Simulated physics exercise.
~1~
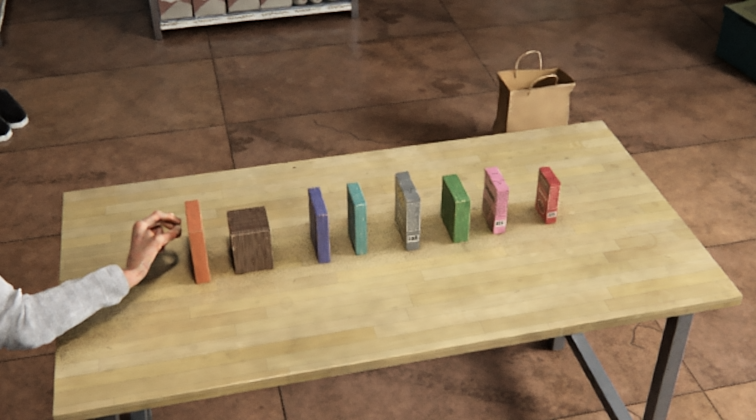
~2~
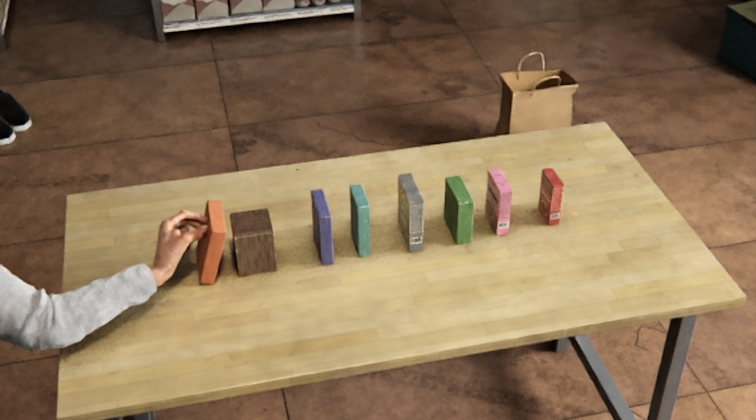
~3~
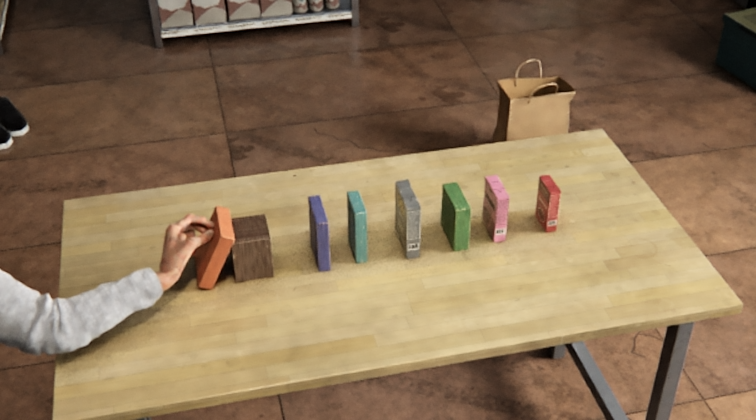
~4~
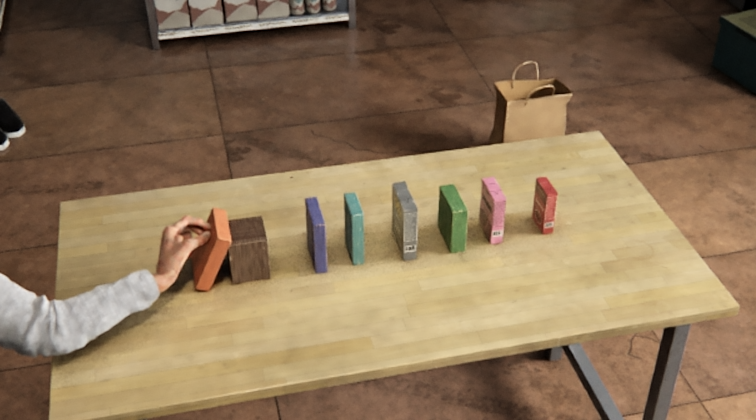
A thin orange block stands at the left end of a spaced-out row on a pale wooden table, seen from above by a slightly swaying camera. To its right are a chunky dark brown block, then blue, turquoise, grey, green, pink and red pieces, with a paper bag on the tiled floor behind. A hand in a light grey sleeve reaches in from the left and tips the orange block to the right. It leans against the brown block, which stays put. The hand remains at the leaning block, and all the other pieces are still upright.
